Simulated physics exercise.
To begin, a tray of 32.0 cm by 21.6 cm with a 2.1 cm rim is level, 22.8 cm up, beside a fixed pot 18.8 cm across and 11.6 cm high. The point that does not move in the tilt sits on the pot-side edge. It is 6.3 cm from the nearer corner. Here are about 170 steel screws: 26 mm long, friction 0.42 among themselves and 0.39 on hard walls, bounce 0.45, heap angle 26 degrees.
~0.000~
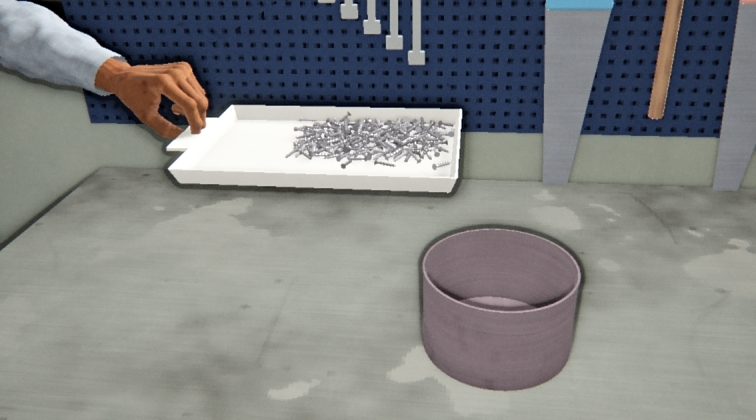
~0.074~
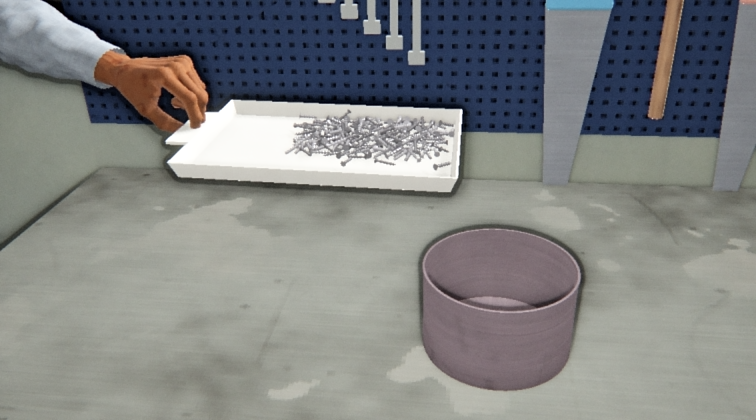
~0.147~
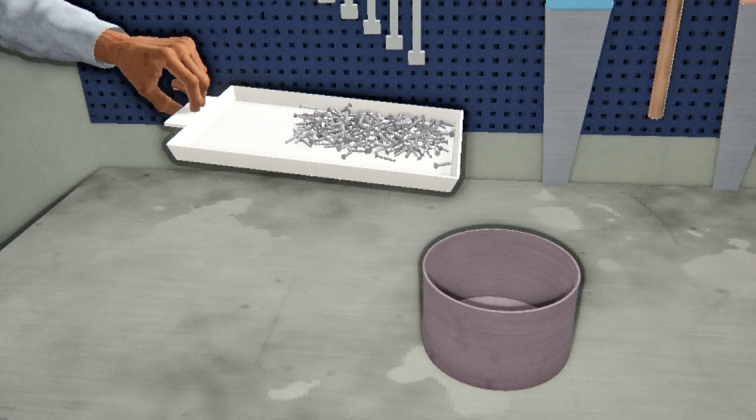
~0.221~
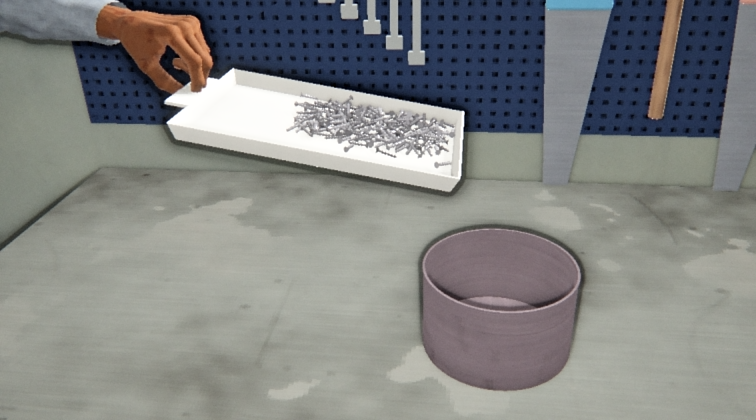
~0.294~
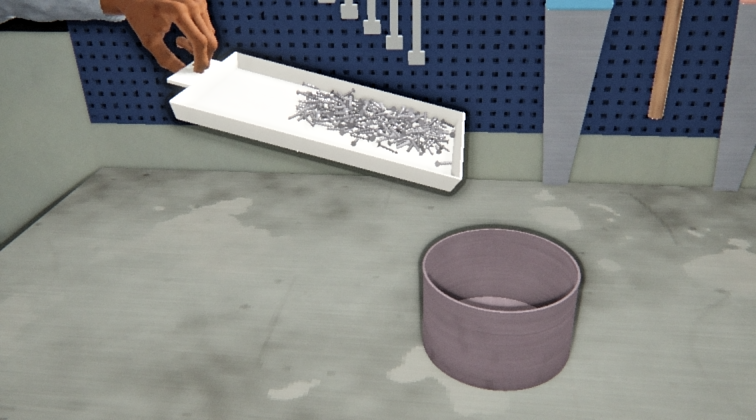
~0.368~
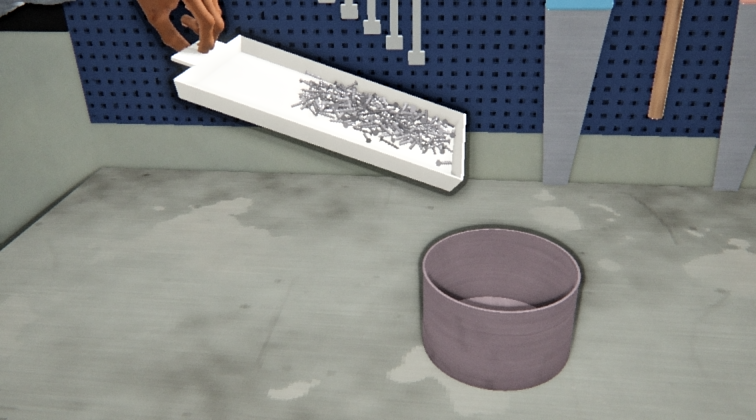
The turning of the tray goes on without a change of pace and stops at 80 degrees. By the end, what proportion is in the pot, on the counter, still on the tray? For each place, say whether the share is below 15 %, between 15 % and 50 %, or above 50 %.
Pot: Between 15 % and 50 %; counter: Above 50 %; left on the tray: Below 15 %.
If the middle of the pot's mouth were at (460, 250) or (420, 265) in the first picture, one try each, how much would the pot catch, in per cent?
Estimates: 45 % and 15 %, in that order.
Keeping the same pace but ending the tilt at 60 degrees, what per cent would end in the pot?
I'd say close to 0 percent.
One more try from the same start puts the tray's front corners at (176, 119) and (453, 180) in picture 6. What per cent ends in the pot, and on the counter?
Pot 90 % / counter 10 %.
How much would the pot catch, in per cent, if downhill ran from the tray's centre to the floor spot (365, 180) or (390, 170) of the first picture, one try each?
75 and 100 %.
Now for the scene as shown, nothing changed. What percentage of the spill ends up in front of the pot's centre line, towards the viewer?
0 %.
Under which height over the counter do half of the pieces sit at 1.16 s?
Around 24 cm up.
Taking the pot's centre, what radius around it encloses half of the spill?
18 cm.
After 0.84 s, tilt 48 degrees; the tray holds 100 %, the pot 0 %.
After 1.16 s, tilt 68 degrees; the tray holds 80 %, the pot 0 %.
Then, at 1.57 s, tilt 80 degrees; the tray holds 20 %, the pot 15 %.
At rest (2.7 s), pot 30 %, counter 70 %, tray 0 %.
